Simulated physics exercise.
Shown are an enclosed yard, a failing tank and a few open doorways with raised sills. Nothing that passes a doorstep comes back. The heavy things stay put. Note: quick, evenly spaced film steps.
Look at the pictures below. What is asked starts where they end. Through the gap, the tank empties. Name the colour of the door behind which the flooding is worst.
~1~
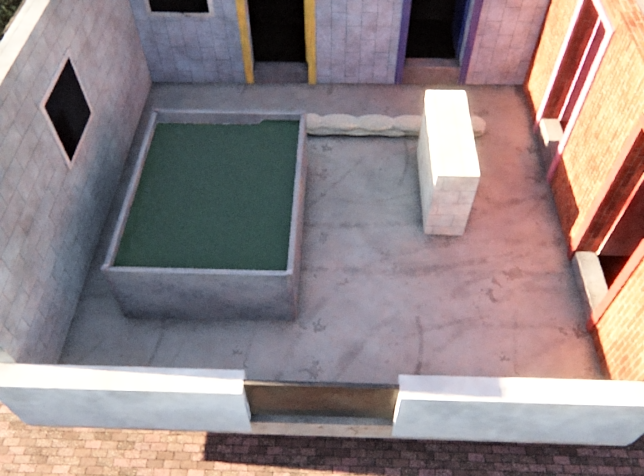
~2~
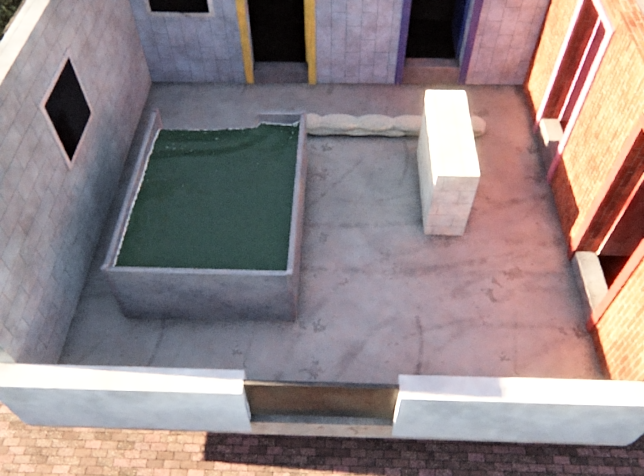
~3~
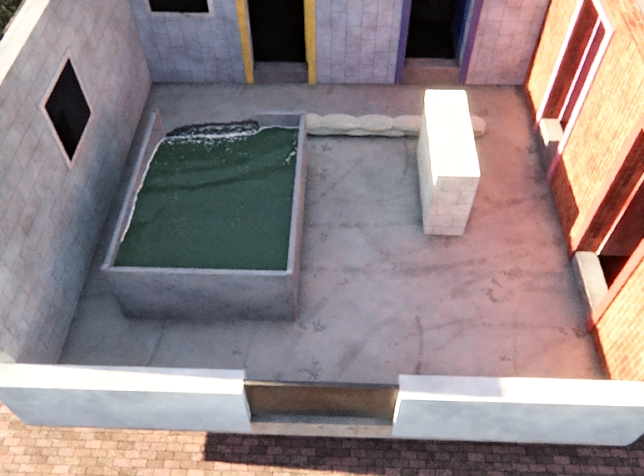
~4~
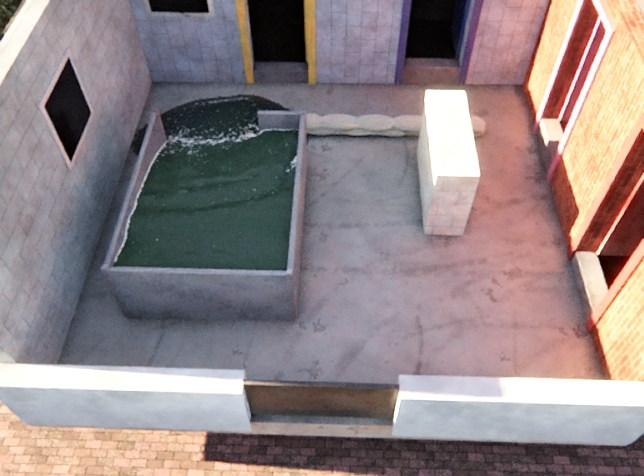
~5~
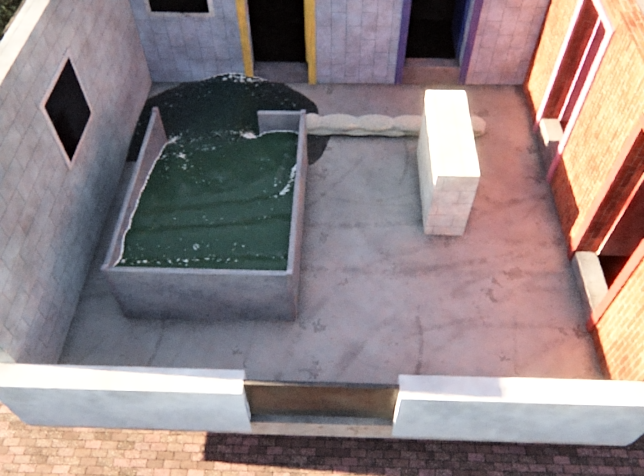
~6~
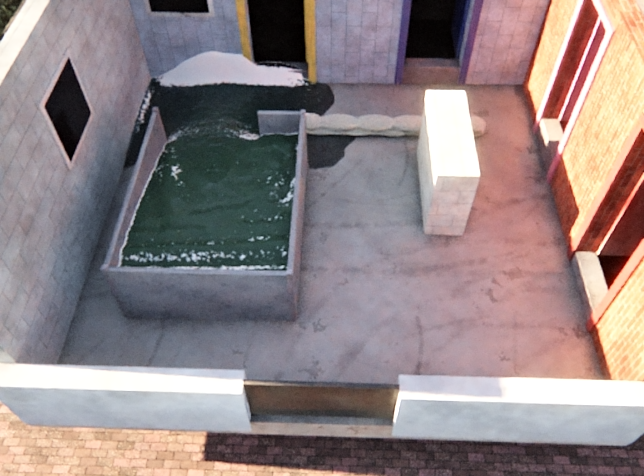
Yellow.
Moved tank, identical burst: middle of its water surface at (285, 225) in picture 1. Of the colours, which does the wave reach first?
The yellow door.
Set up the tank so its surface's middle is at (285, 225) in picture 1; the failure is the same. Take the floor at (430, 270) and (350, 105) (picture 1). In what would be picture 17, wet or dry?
Point one left dry, point two soaked.
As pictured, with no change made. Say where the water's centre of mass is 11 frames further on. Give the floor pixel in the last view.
Around pixel (232, 167).
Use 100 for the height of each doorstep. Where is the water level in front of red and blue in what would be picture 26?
Readings, in sequence: 0 percent and 40 percent.
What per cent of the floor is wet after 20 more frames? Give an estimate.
About 50 percent.
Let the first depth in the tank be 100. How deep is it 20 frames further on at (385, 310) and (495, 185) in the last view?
Respectively, around 0 and 2 percent.
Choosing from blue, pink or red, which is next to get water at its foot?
It is the door marked blue.
A moment on, water covers 25 % of the floor; yellow door some in, pink door not reached, red door not reached, blue door wet at the sill, nothing in.
Next, water covers 35 % of the floor; yellow door a lot in, pink door not reached, red door not reached, blue door wet at the sill, nothing in.
Then, water covers 50 % of the floor; yellow door a lot in, pink door wet at the sill, nothing in, red door not reached, blue door wet at the sill, nothing in.
Later, water covers 90 % of the floor; yellow door a lot in, pink door wet at the sill, nothing in, red door wet at the sill, nothing in, blue door wet at the sill, nothing in.
In the end, water covers 95 % of the floor; yellow door a lot in, pink door wet at the sill, nothing in, red door wet at the sill, nothing in, blue door wet at the sill, nothing in; the yellow door has let in the most.
